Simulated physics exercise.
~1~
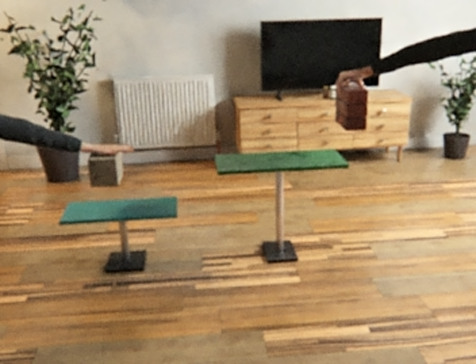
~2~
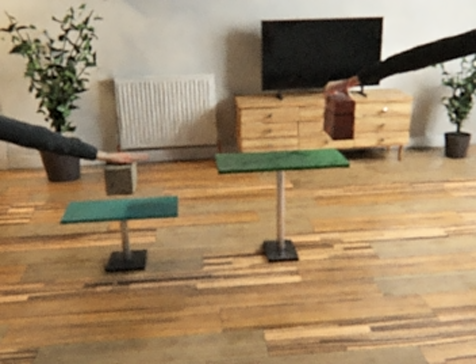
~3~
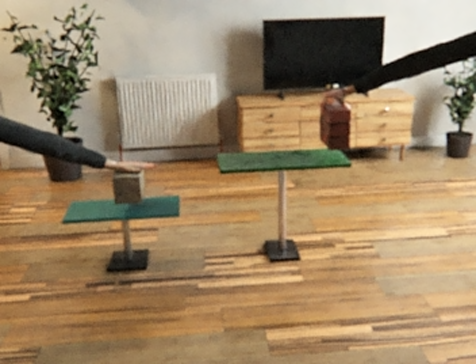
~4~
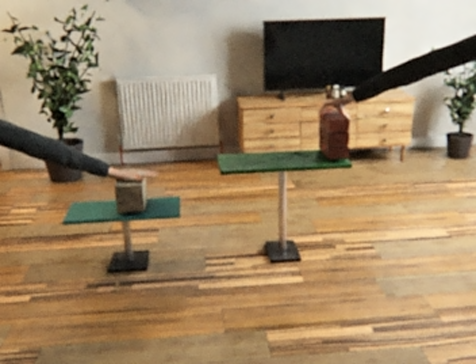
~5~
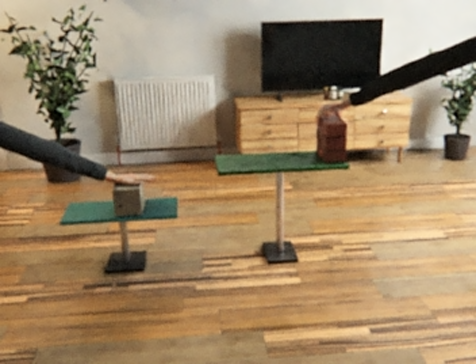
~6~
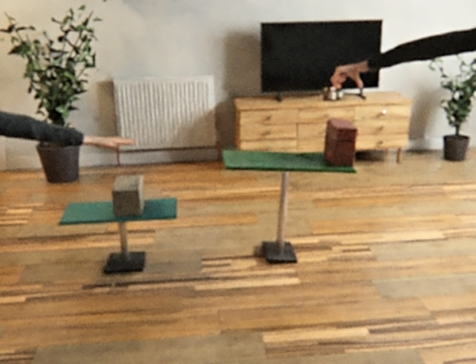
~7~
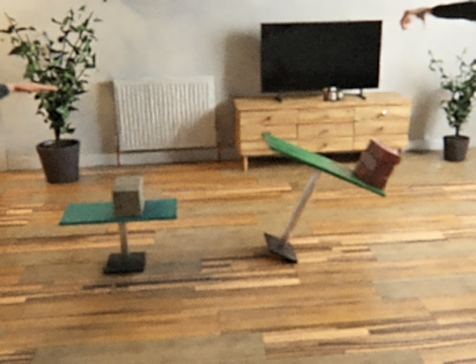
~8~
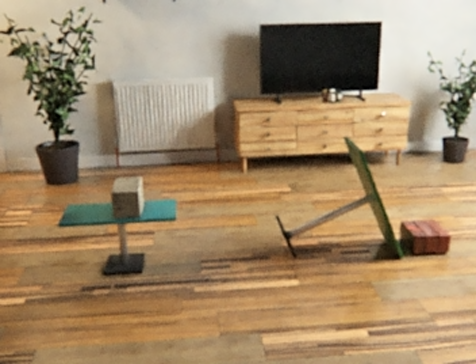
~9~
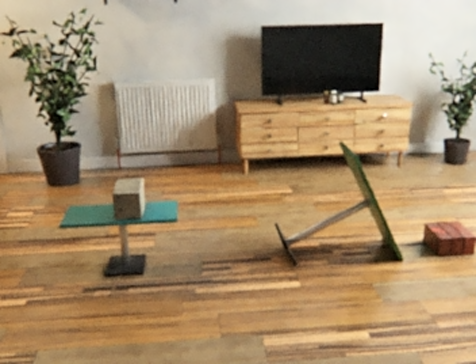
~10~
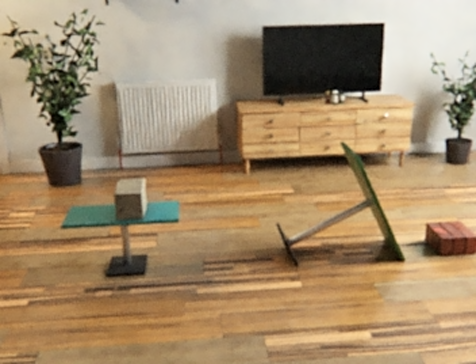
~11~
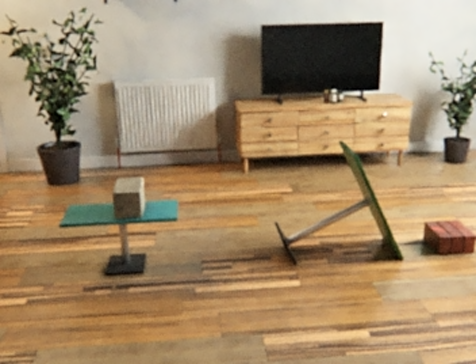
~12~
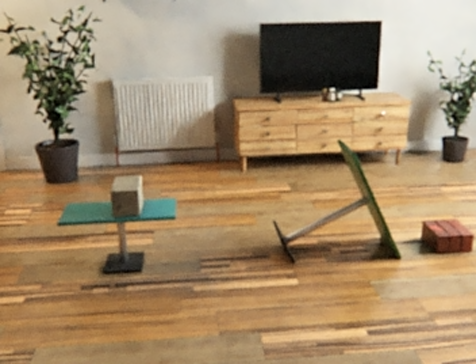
Two arms reach in from opposite sides of a wood-floored living room, seen from the front by a slightly swaying camera, with a television on a wooden cabinet behind. The left hand lowers a grey block onto the middle of a low turquoise-topped stand, while the right hand sets reddish bricks near the right end of a taller green side table. Both hands let go and withdraw. The green table tips to the right, and the bricks slide off and land on the floor. It ends toppled beside them, while the turquoise stand stays upright with its block.
